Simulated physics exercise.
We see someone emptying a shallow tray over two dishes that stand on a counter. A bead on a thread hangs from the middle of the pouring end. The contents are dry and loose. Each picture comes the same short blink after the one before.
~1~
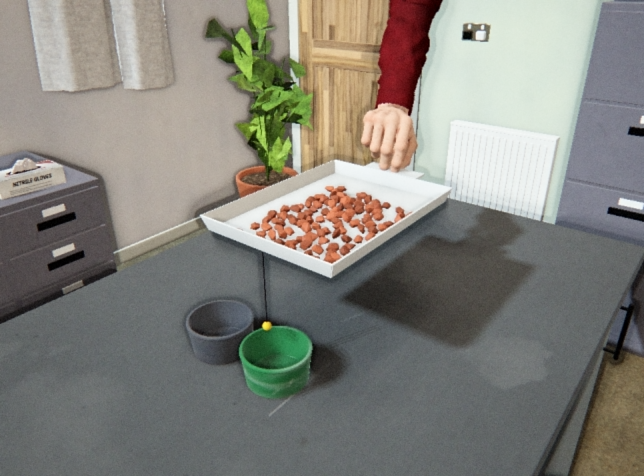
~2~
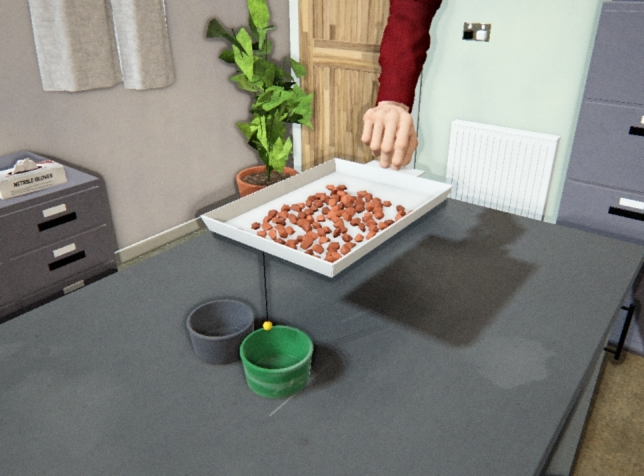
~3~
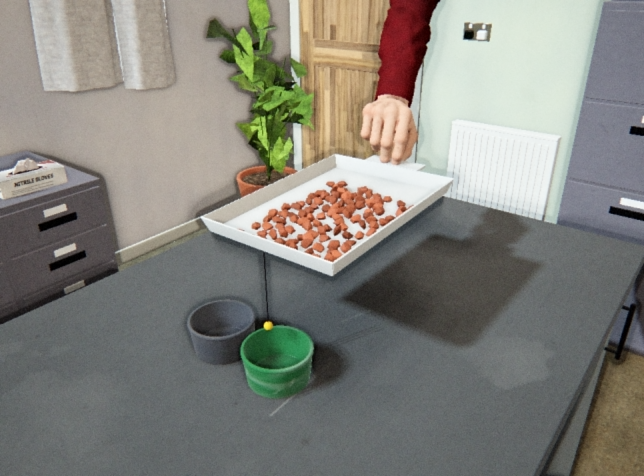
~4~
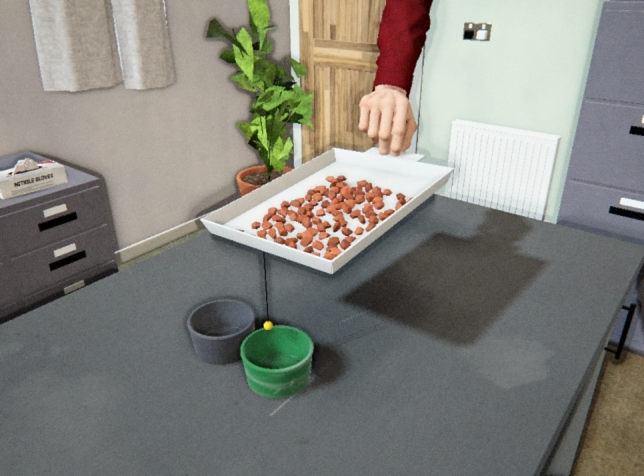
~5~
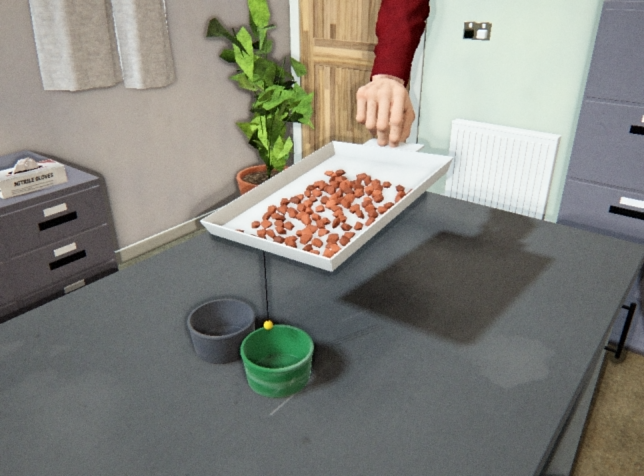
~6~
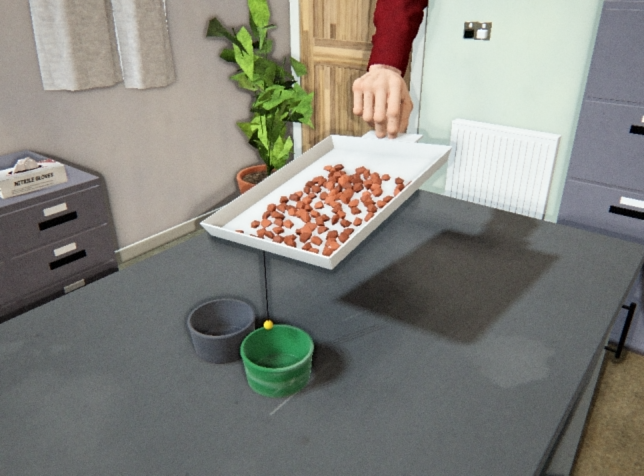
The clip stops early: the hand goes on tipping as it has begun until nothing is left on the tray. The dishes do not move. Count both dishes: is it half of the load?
Caught overall: More than half.
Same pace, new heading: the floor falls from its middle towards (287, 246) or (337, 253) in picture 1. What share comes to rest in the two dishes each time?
Near 10 % and 0 %.
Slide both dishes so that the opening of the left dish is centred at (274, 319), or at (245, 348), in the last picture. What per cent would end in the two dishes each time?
In turn 0 and 10 in a hundred.
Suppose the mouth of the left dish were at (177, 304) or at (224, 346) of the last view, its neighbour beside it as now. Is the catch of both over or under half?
One: More than half. Two: Less than half.
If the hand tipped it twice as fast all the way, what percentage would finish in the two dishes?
About 70 per cent.
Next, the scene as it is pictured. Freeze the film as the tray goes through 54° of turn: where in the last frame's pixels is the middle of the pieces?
Roughly at (258, 213).
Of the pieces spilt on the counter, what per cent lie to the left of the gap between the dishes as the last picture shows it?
It comes to 100 per cent or so.
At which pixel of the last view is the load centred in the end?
Near (218, 336).
Just after the last frame, tray tipped steeply; almost all on the tray; just a few in the air.
A moment on, tray tipped right over; roughly a quarter on the tray; roughly half in the left dish; about a tenth outside both; roughly a quarter in the air.
Further on, tray tipped past a quarter turn; the larger part in the left dish; roughly a quarter outside both.
When it is over, tray tipped past a quarter turn; not one in the right dish; the larger part in the left dish; roughly a quarter outside both.
